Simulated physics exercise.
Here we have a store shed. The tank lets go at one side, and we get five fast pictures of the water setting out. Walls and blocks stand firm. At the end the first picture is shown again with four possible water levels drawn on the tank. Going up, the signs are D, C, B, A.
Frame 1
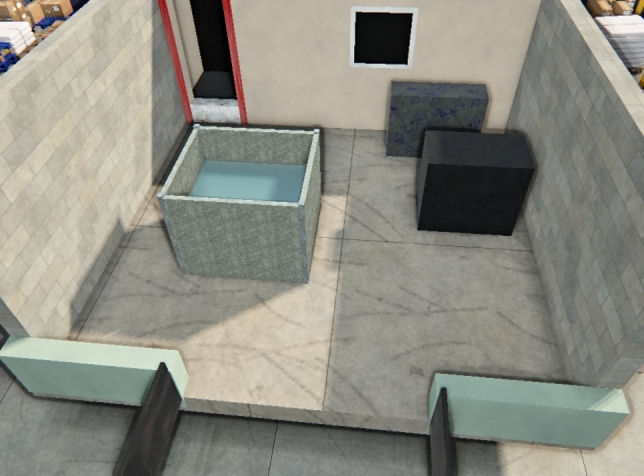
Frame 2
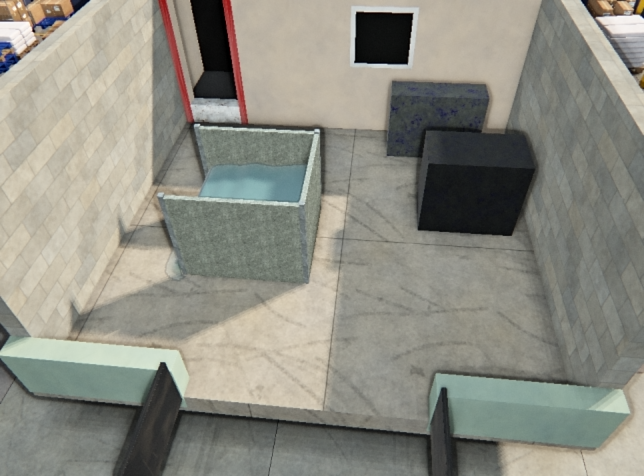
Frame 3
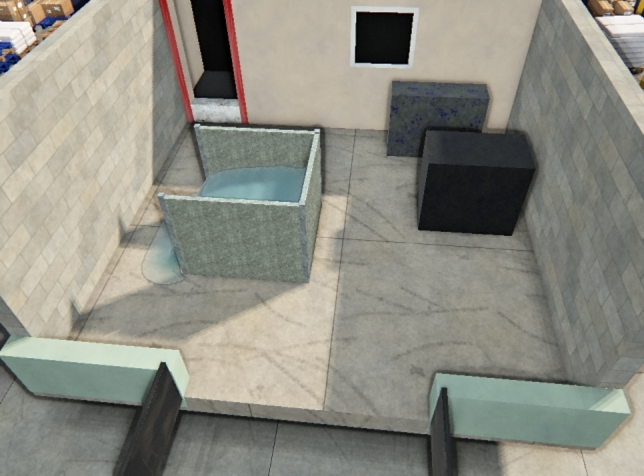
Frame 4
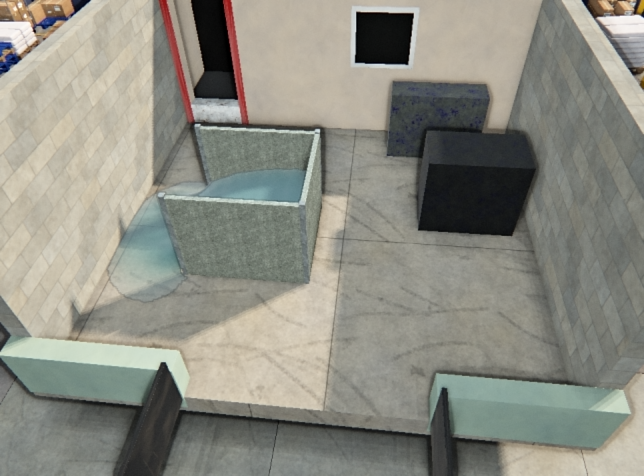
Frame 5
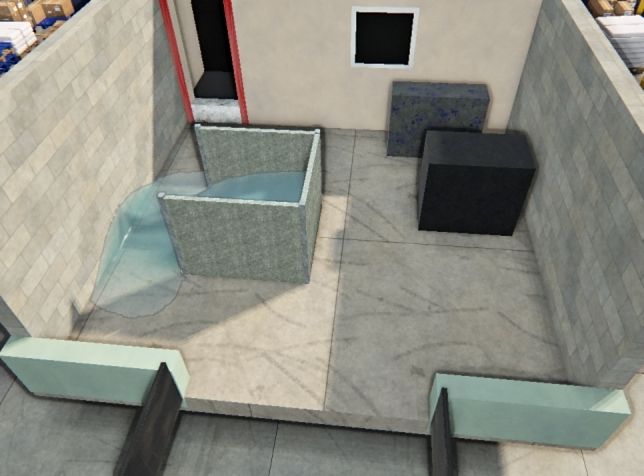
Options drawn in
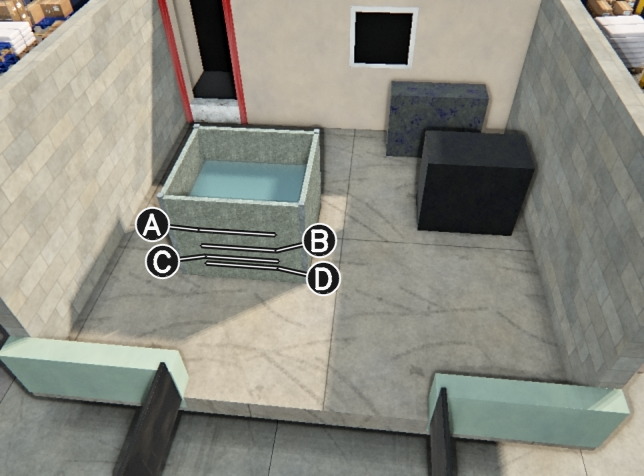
In a store shed with pale block walls and a red-edged doorway, the left side of a square tank disappears, and water flows out across the floor to the left, spreading forward and rising against the left wall.
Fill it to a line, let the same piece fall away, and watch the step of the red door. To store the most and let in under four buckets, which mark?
A is the one.
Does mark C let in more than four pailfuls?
No, that is safe.
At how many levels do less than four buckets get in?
All of them.
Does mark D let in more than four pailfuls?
No.
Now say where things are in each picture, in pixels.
Water in the tank at rest, its middle at (249, 193); foot of the red doorway at (218, 123); open gate at (304, 359), in the first frame.
In the second frame, 2 % of the ground under water, visible out to (179, 277).
In the third frame, 4 % of the ground under water, visible out to (160, 279).
In the fourth frame, 9 % of the ground under water, visible out to (124, 287).
In the fifth frame, 11 % of the ground under water, visible out to (93, 292).
In white, A at (235, 232); B at (239, 248); C at (241, 258); D at (242, 265); from the bottom up D, C, B, A.
If A is chosen, a bucket or two gets in.
If B is chosen, nothing gets over.
If C is chosen, nothing gets over.
If D is chosen, nothing gets over.
